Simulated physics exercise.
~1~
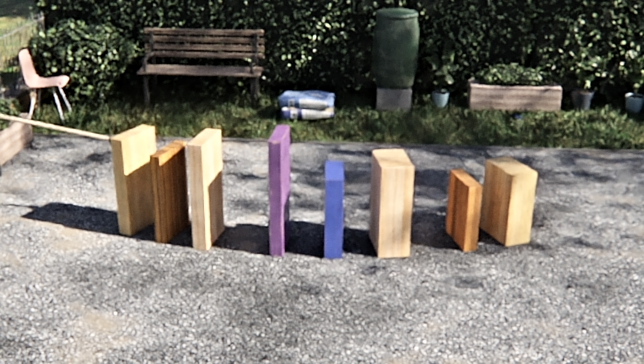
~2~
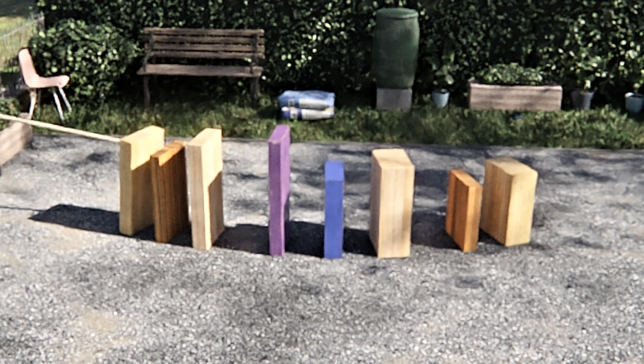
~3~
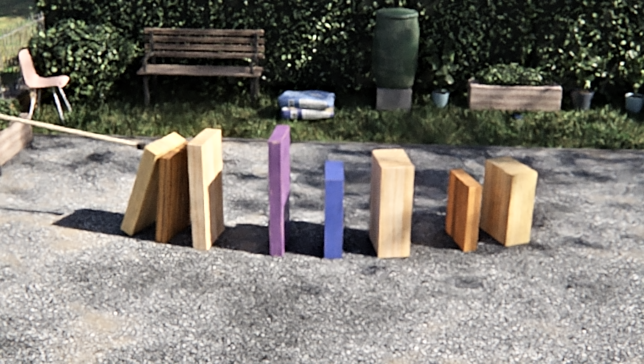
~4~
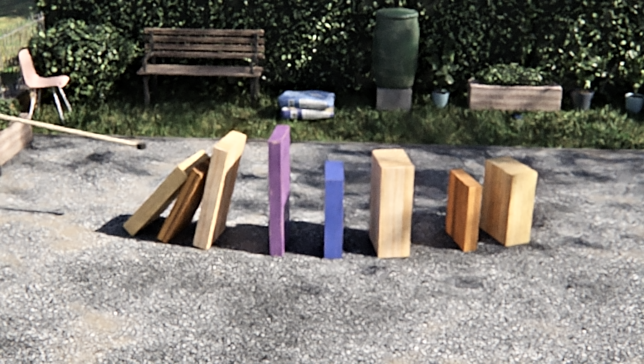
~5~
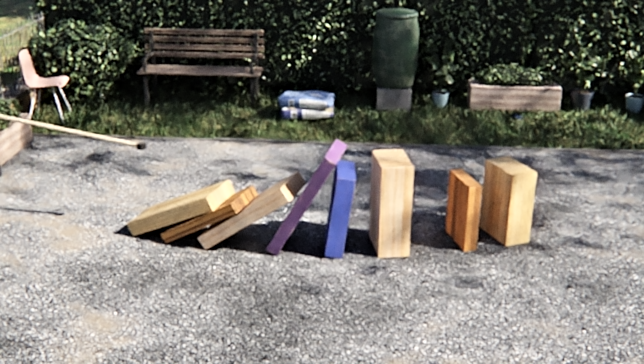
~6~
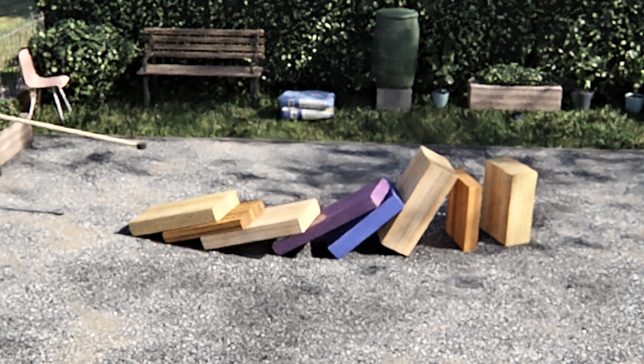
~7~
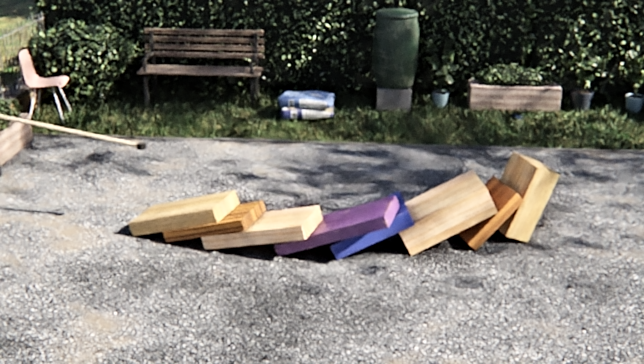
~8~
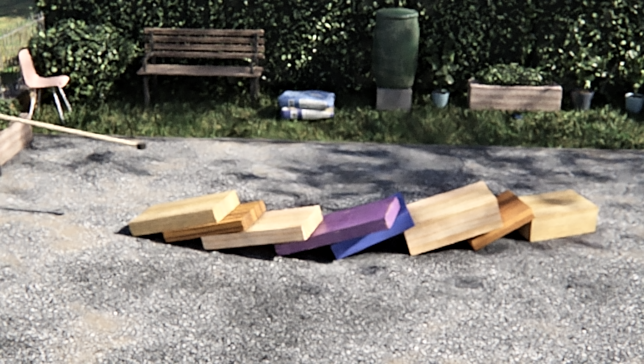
A long pole nudged the leftmost of eight upright boards on a gravel yard, tipping it right into its neighbours, and they toppled one after another, through the purple and blue ones, until every board lay slumped in an overlapping row.
